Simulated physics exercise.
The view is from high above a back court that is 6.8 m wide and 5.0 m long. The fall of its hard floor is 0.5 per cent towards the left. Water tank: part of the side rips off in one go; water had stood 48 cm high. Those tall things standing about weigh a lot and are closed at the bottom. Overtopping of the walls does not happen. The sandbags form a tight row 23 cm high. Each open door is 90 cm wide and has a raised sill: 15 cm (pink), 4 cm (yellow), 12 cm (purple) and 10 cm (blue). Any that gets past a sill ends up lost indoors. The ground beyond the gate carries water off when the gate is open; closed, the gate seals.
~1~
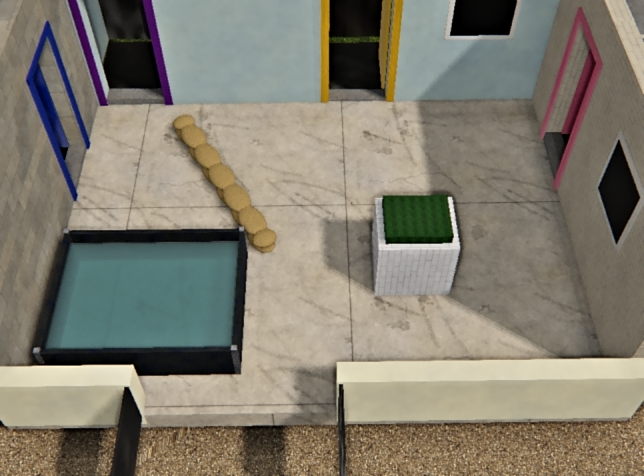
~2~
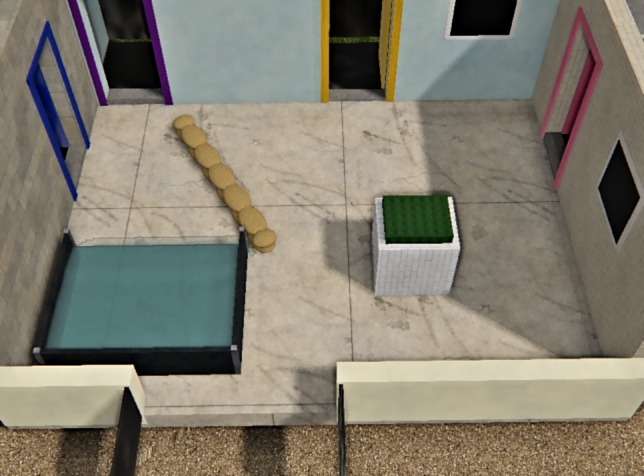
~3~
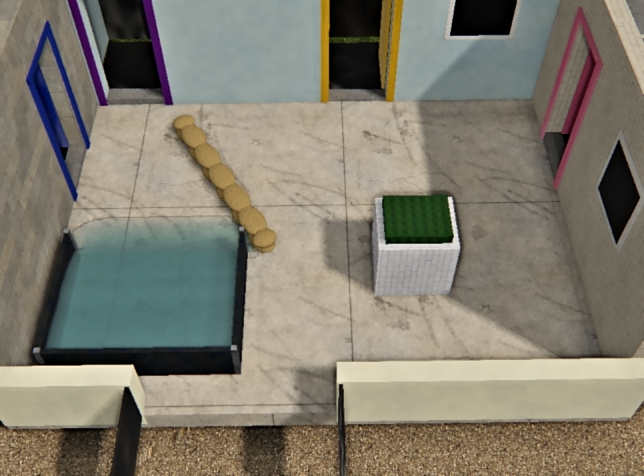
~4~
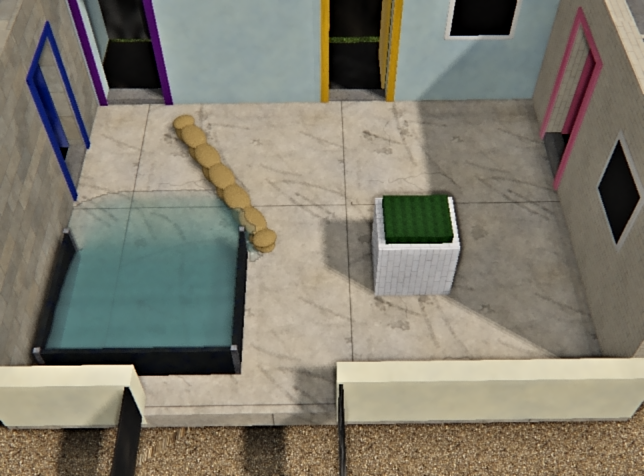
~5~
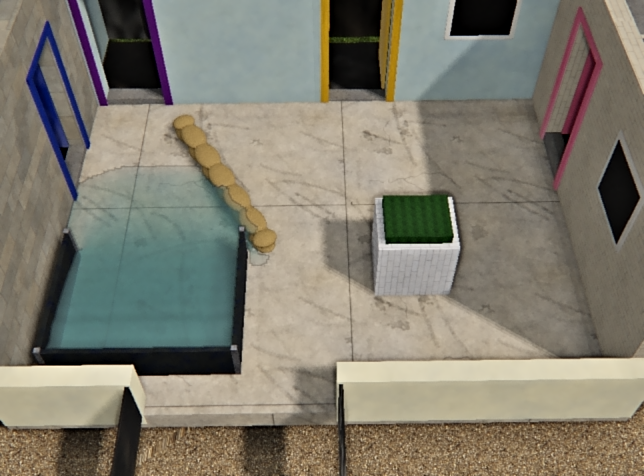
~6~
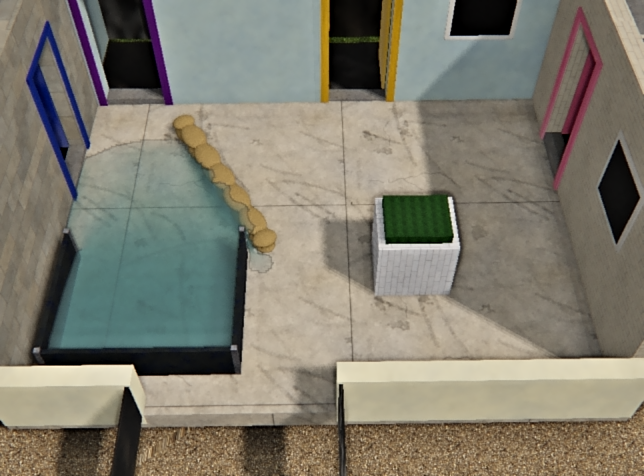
Teal water spreads from a dark-framed tank at the lower left of a pale, marble-like court, seen from high above by a still camera. A row of tan sandbags slants behind it, a white block with a green top stands right of centre, and blue, purple, yellow and pink doorways line the walls. The tank's far side vanishes, and water slides backward across the floor, along the bags' left side.
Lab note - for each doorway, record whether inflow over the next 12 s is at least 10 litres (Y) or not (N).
At the end, at the pink door the total will be lower than the limit, at the yellow door the total will be lower than the limit, at the purple door the total will be higher than the limit, at the blue door the total will be higher than the limit.
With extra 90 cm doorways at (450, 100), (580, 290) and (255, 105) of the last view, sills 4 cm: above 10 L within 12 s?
In that order: Short of it, short of it, short of it.
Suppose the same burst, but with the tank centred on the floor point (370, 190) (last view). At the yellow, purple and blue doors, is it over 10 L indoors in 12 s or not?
Well, yellow ends up beyond the mark, purple ends up inside the mark and blue ends up inside the mark.
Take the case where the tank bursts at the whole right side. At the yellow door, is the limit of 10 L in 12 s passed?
In that case, yellow door: More than that.
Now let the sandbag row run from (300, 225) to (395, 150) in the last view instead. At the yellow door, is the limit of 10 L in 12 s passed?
Then the yellow door stays beyond the limit.
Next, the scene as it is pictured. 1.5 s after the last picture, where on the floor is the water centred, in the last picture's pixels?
Its balance point sits around (149, 220).
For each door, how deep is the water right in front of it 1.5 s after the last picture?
In cm: Pink 0, yellow 0, purple 34, blue 15.
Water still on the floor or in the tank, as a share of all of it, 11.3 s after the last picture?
70 %.
Then, 0.7 s after the last picture water covers 20 % of the floor and is deepest (28 cm) near (240, 235); pink door not reached, yellow door not reached, purple door 12 cm at the sill, 7 L in, blue door 11 cm at the sill, 0 L in.
Then, 1.5 s after the last picture water covers 20 % of the floor and is deepest (42 cm) near (94, 127); pink door not reached, yellow door not reached, purple door 34 cm at the sill, 131 L in, blue door 15 cm at the sill, 2 L in.
Then, 2.8 s after the last picture water covers 30 % of the floor and is deepest (22 cm) near (96, 118); pink door not reached, yellow door not reached, purple door 22 cm at the sill, 302 L in, blue door 21 cm at the sill, 60 L in.
Then, 6.3 s after the last picture water covers 65 % of the floor and is deepest (10 cm) near (27, 397); pink door 4 cm at the sill, 0 L in, yellow door 2 cm at the sill, 0 L in, purple door 9 cm at the sill, 346 L in, blue door 9 cm at the sill, 106 L in.
Then, 11.3 s after the last picture water covers 75 % of the floor and is deepest (12 cm) near (132, 110); pink door 2 cm at the sill, 0 L in, yellow door 1 cm at the sill, 0 L in, purple door 12 cm at the sill, 346 L in, blue door 9 cm at the sill, 107 L in.
